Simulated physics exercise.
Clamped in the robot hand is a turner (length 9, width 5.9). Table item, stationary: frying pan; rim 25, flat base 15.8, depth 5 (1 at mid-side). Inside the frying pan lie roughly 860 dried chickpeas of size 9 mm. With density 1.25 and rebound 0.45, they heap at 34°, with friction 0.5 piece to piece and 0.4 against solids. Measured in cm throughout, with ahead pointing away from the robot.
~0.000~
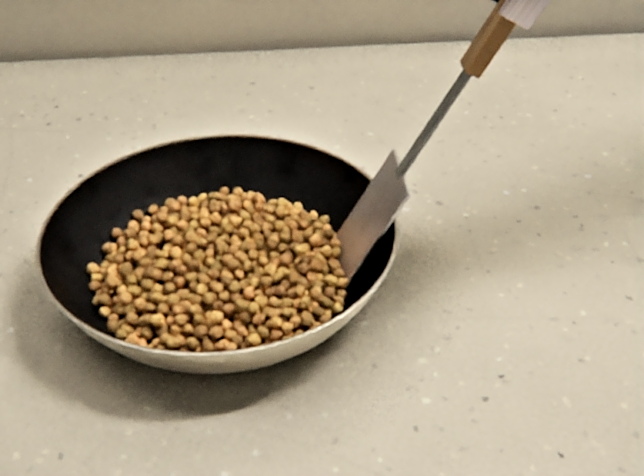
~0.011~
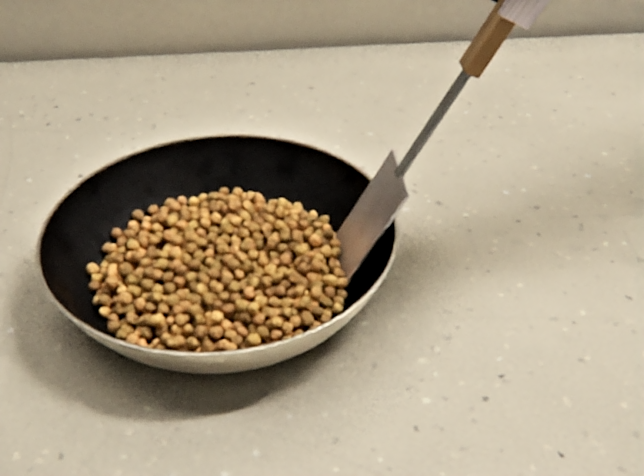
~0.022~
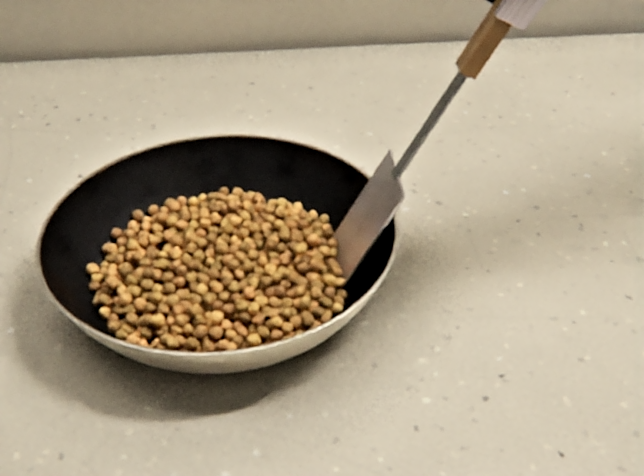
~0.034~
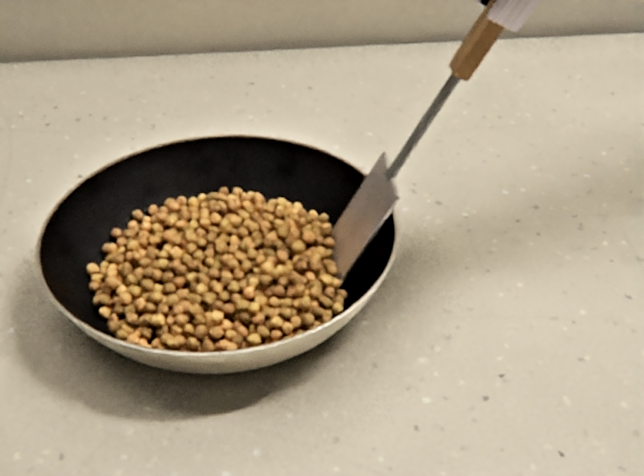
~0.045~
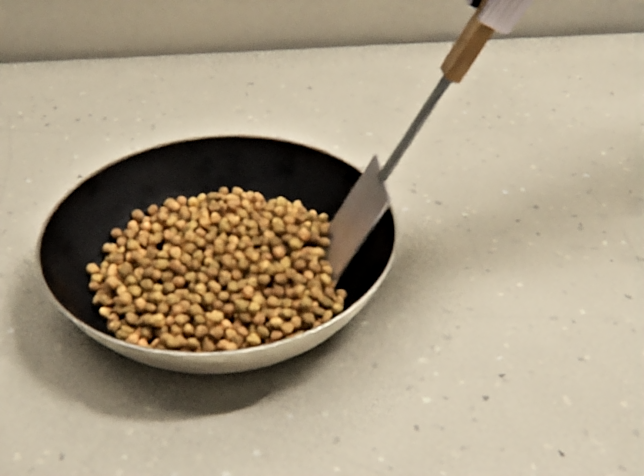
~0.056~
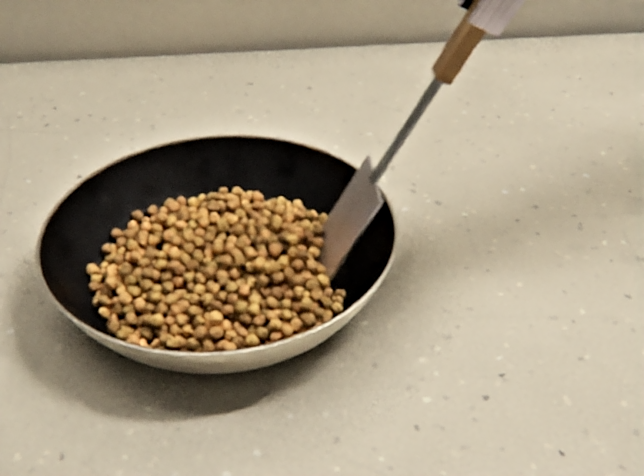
On a pale speckled countertop, a turner with a wooden handle edging slightly left inside a dark frying pan of dried chickpeas.
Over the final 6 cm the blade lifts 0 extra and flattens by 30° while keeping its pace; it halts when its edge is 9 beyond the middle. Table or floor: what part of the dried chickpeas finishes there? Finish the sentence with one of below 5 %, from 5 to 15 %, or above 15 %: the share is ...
The share is below 5 %.
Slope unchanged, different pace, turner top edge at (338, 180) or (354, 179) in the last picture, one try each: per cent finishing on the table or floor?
Roughly 10 and 5 percent.
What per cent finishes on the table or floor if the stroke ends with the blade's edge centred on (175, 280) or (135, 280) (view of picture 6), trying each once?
0 % and 0 %.
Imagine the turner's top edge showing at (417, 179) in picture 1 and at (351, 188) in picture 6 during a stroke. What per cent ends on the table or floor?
It works out to about 5 %, more or less.
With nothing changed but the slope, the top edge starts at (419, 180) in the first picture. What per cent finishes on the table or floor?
Near 0 in a hundred.
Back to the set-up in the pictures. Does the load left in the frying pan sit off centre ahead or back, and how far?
I'd say close to 3.5 cm toward the front.
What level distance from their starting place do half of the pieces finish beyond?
Somewhere about 2 centimetres, I'd say.
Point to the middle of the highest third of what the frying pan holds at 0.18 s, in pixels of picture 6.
Roughly pixel (206, 256).
By 0.18 s, sloping 62°, highest piece 5 above the table; 859 in the frying pan.
By 0.29 s, sloping 52°, highest piece 5 above the table; 859 in the frying pan.
By 0.55 s, sloping 32°, highest piece 6 above the table; 842 in the frying pan, 15 on the table or floor, 2 on the blade or in flight.
By 1.60 s, sloping 32°, highest piece 6 above the table; 842 in the frying pan, 17 on the table or floor.
Final count, 842 in the frying pan, 17 on the table or floor. That is 2 % on the table or floor.
